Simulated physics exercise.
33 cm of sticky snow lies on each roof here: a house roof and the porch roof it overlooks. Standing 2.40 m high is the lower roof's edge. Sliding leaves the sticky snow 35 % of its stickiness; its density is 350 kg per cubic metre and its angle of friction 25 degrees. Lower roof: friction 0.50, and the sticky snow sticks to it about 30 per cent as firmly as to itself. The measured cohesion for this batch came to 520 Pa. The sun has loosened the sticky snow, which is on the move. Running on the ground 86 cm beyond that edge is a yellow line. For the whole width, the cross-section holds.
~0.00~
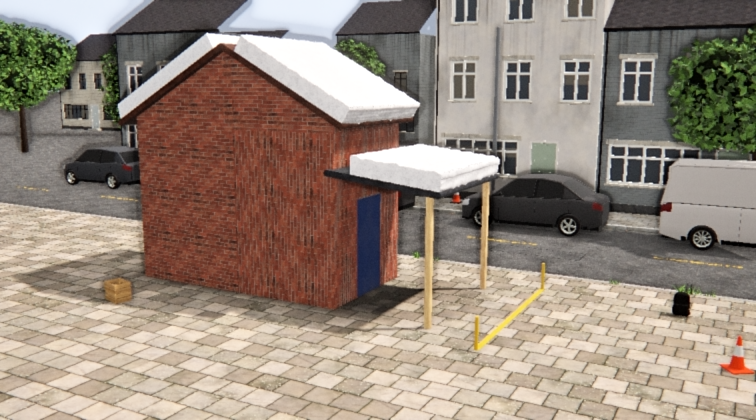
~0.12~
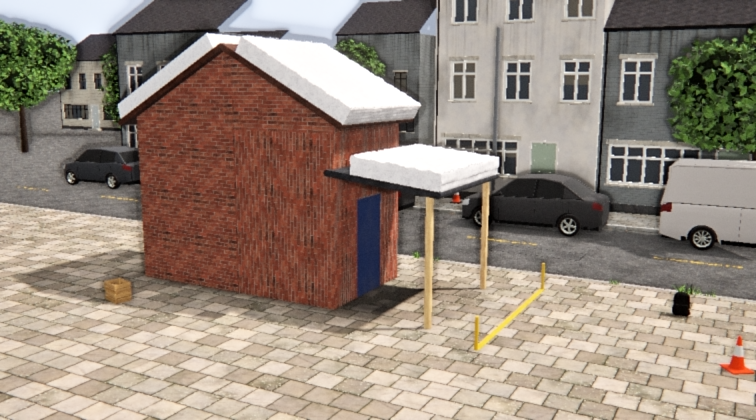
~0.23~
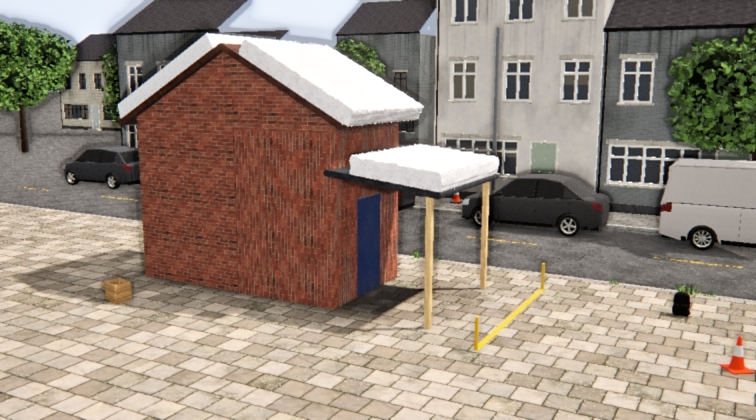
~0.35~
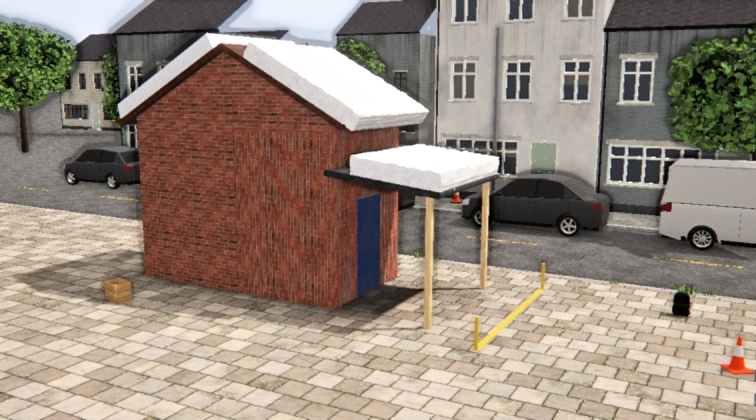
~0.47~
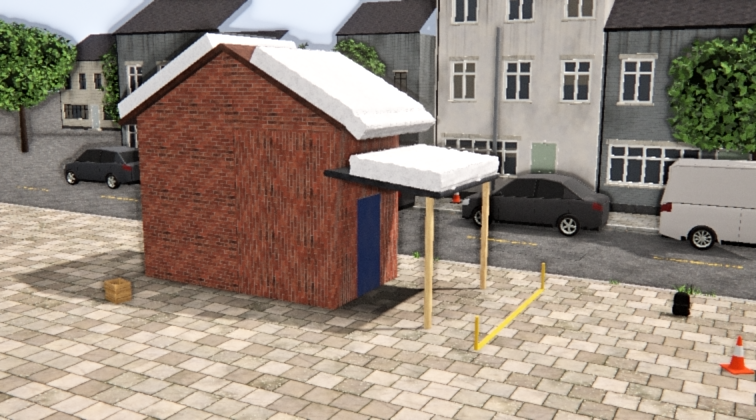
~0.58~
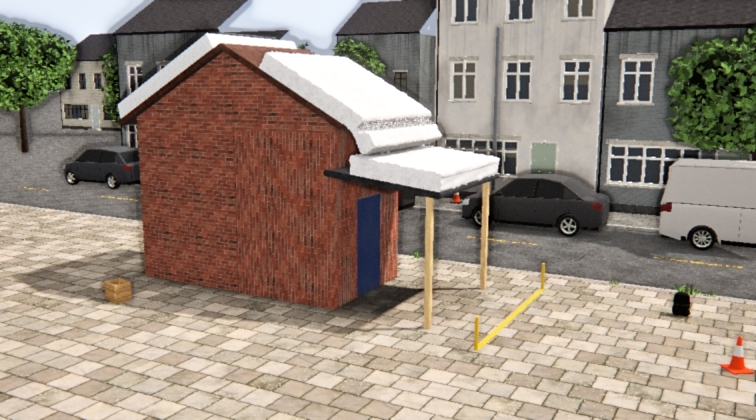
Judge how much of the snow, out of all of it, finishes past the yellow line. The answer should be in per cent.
The part past the yellow line is close to 29 %.
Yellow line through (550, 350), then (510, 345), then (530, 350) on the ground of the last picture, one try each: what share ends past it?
10 %, 20 %, 16 %.
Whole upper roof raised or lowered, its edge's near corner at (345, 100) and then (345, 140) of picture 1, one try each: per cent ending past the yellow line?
The first try gives about 50 % and the second about 12 %.
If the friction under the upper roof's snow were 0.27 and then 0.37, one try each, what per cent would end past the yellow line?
10 %, then 2 %.
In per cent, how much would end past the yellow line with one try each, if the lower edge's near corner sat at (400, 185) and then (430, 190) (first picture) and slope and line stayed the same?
Try 1: Near 50 %; try 2: Near 35 %.
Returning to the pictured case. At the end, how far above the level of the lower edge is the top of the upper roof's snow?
0.7 m, give or take.
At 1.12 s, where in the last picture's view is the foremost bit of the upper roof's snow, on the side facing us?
At roughly (431, 164).
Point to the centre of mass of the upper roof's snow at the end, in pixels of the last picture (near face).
I'd put it at around pixel (461, 257).
By 1.12 s, none is below the lower edge and 0 % is past the line.
By 1.74 s, 15 % is below the lower edge and 6 % is past the line.
By 2.37 s, 41 % is below the lower edge and 26 % is past the line.
By 3.00 s, 43 % is below the lower edge and 29 % is past the line.
By 4.30 s, at the end, 44 % is below the lower edge and 29 % is past the line.
